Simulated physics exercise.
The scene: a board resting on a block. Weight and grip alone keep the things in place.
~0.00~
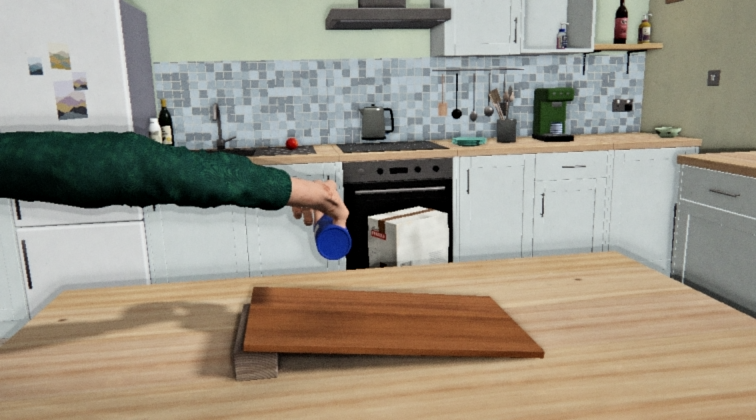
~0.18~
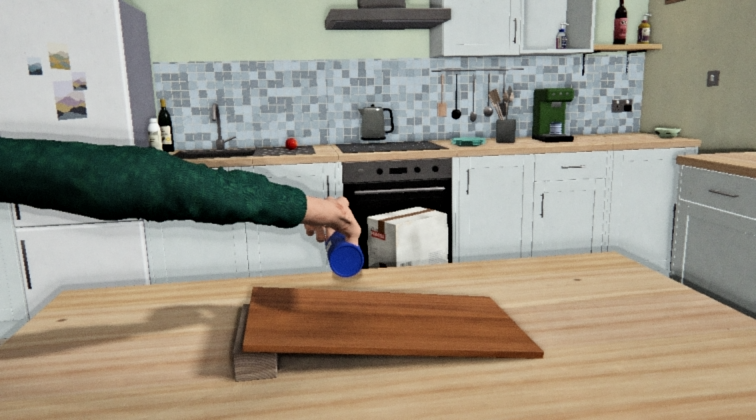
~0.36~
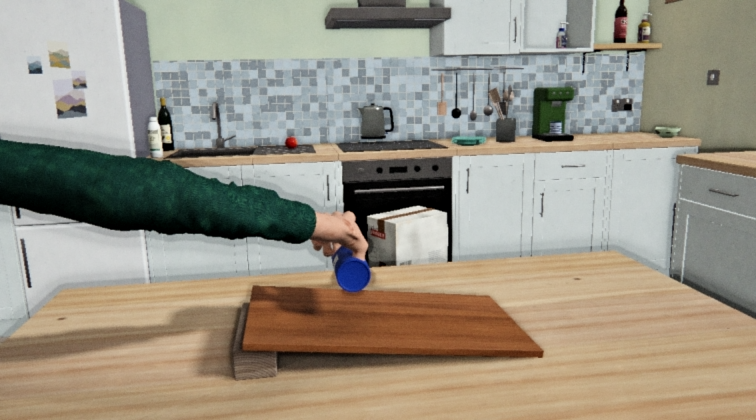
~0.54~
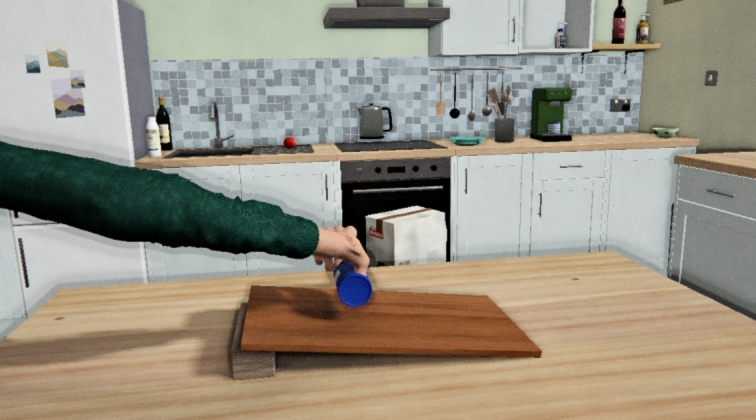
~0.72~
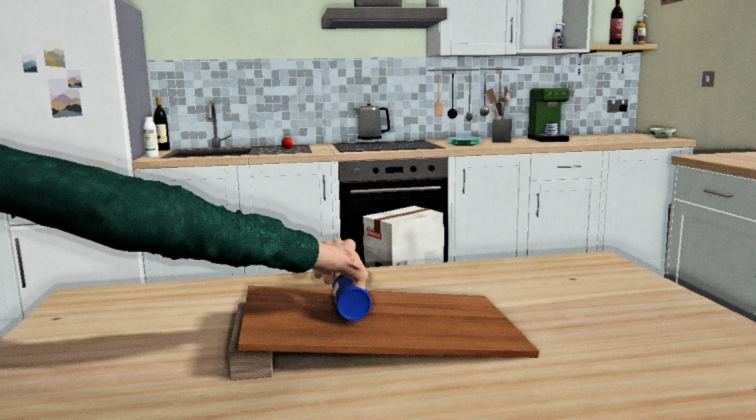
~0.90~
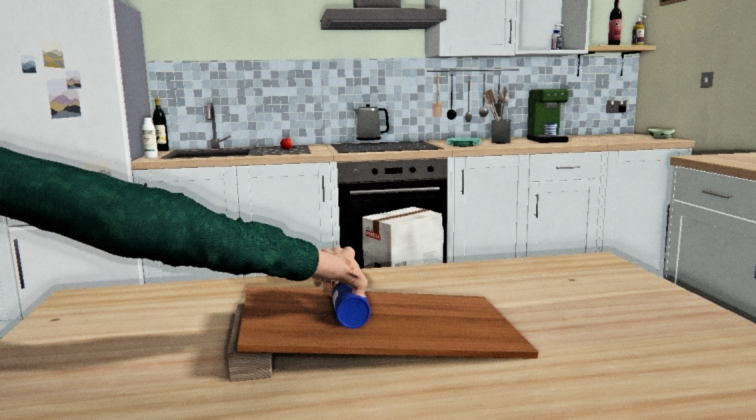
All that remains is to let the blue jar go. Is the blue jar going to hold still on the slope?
Downslope movement.
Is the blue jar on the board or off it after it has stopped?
The blue jar leaves the board.
Around 1.80 s, blue jar displaced well along near (454, 304).
Around 2.30 s, blue jar now off the board.
Around 2.90 s, things are still on the move.
Around 3.20 s, as before.
Finally (3.4 s), off the board, blue jar. The blue jar goes downhill.
